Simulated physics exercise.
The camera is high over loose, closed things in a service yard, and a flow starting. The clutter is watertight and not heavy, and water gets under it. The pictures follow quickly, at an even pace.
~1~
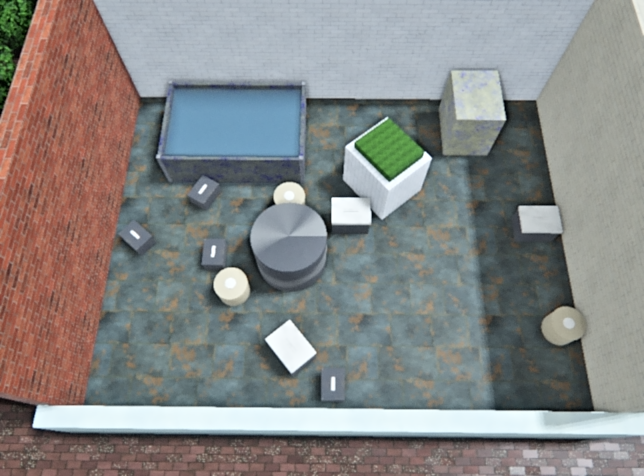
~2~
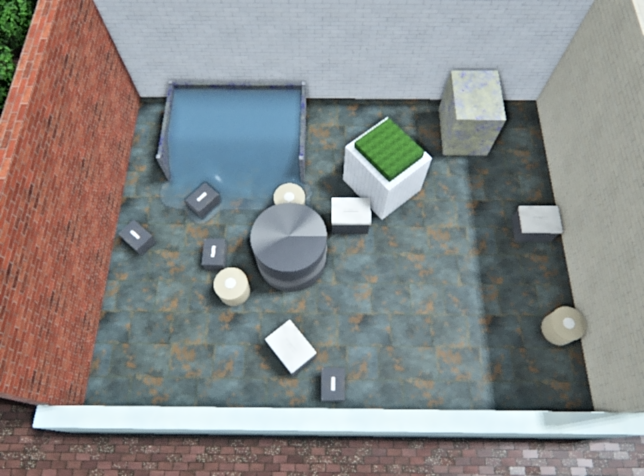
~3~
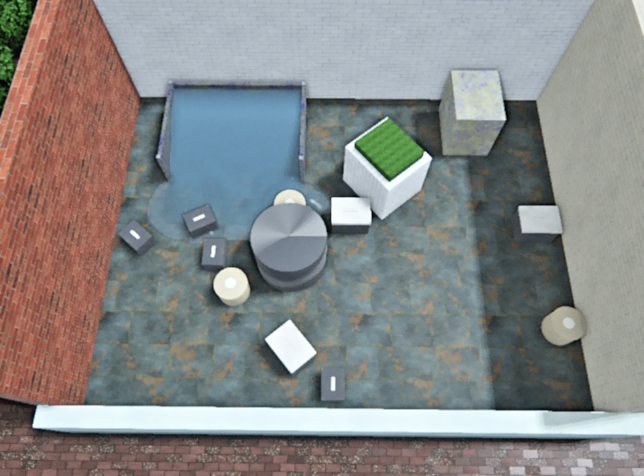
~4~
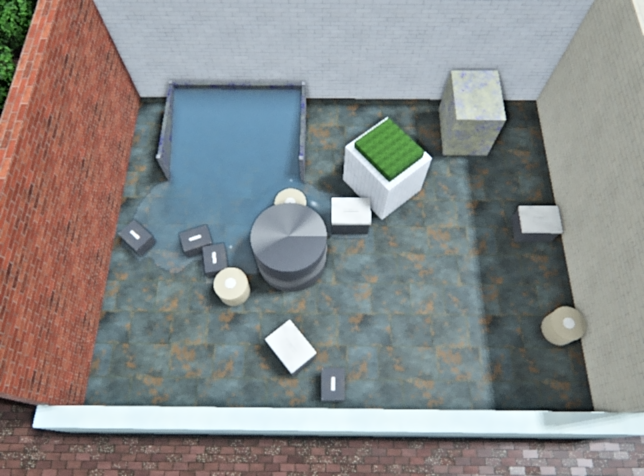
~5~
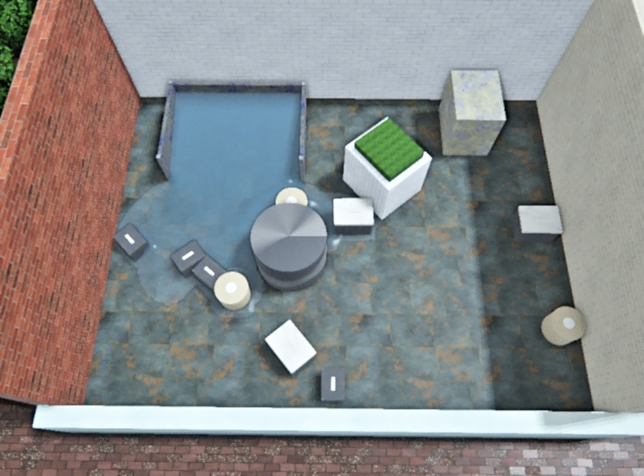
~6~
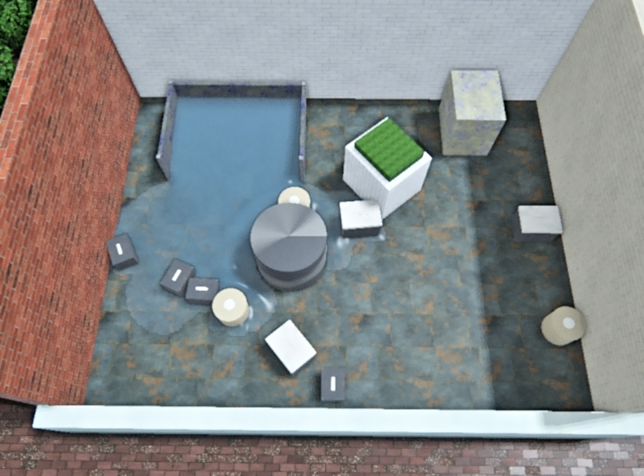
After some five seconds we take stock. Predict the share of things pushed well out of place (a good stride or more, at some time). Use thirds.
It is two thirds or above.
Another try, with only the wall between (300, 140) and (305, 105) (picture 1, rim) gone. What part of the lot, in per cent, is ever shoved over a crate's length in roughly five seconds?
Close to 30 %.
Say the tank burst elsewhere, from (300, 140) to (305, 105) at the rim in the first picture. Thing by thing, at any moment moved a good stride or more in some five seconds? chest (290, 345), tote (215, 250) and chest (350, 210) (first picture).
In turn: Never so far, never so far, yes.
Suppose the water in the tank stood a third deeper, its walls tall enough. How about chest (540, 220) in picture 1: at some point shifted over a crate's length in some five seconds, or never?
For that one: Short of that.
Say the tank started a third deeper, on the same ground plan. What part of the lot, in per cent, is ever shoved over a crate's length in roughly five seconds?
I make it 90 per cent.
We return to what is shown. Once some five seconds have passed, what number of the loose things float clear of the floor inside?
The number is 7.
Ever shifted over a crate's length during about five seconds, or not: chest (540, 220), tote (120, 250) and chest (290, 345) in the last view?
In turn: Not that far, moved that far, that far or more.
A moment on, 4 of 10 are well off their spots; 3 afloat.
Next, 6 of 10 are well off their spots; 5 afloat.
Later, 8 of 10 are well off their spots; 6 afloat.
In the end, 7 of 10 are well off their spots, and 8 have been at some point; 7 afloat.
